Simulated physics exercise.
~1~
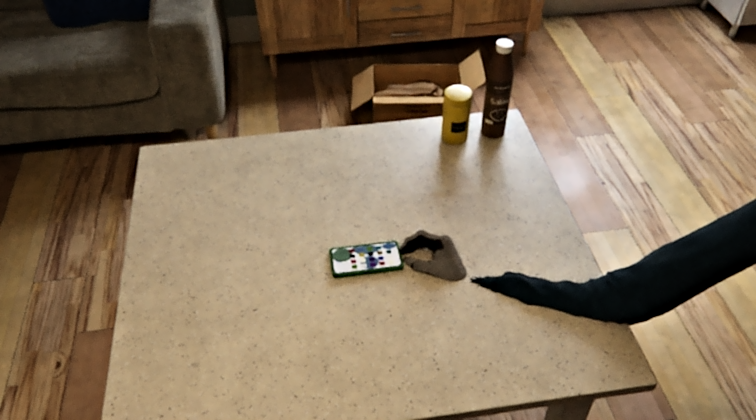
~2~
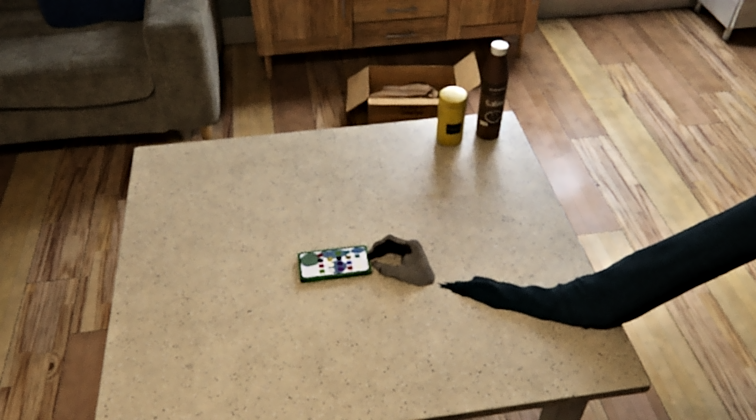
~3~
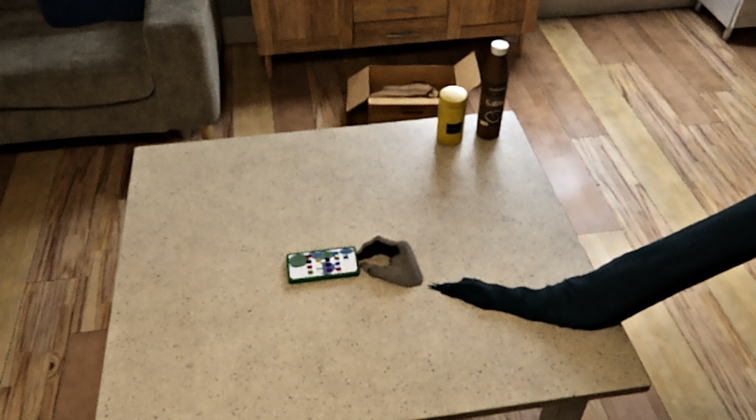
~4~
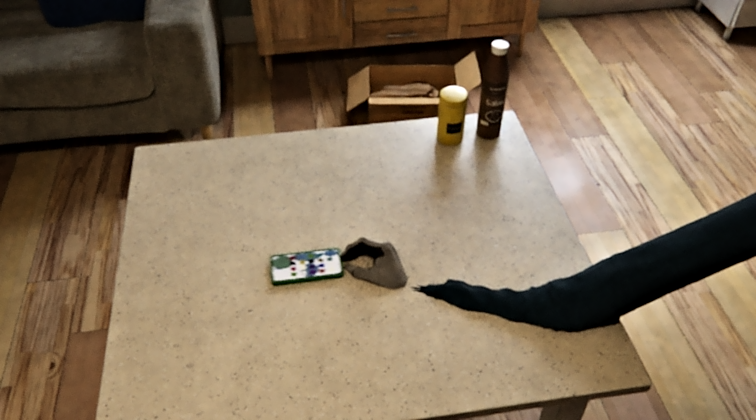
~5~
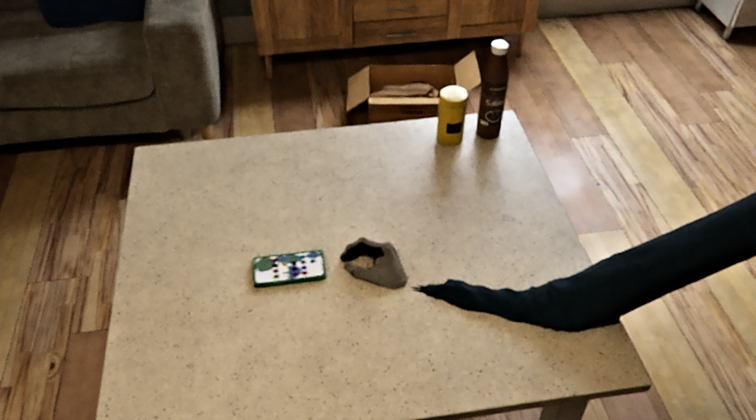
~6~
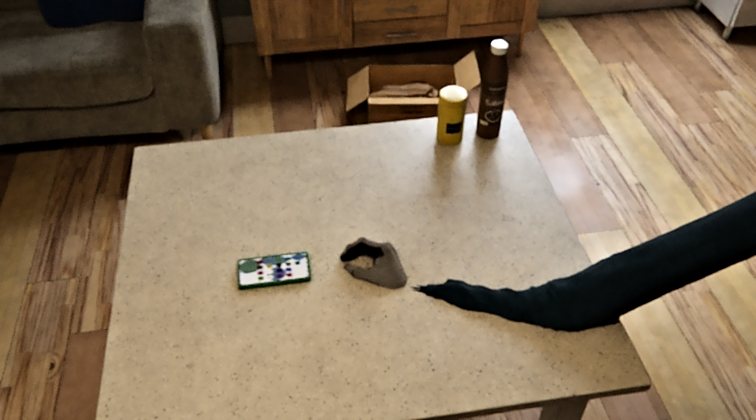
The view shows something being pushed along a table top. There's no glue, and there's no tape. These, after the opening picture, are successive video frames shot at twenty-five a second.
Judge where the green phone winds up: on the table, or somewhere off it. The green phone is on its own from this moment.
Safe on the tabletop.
Then, 0.10 s on from there, green phone shifted about its own width near (248, 273).
Then, 0.20 s on from there, green phone shifted about its own width near (239, 275).
In the end, moved from the start, green phone. At the end, from the last picture's camera, green phone near (239, 275).
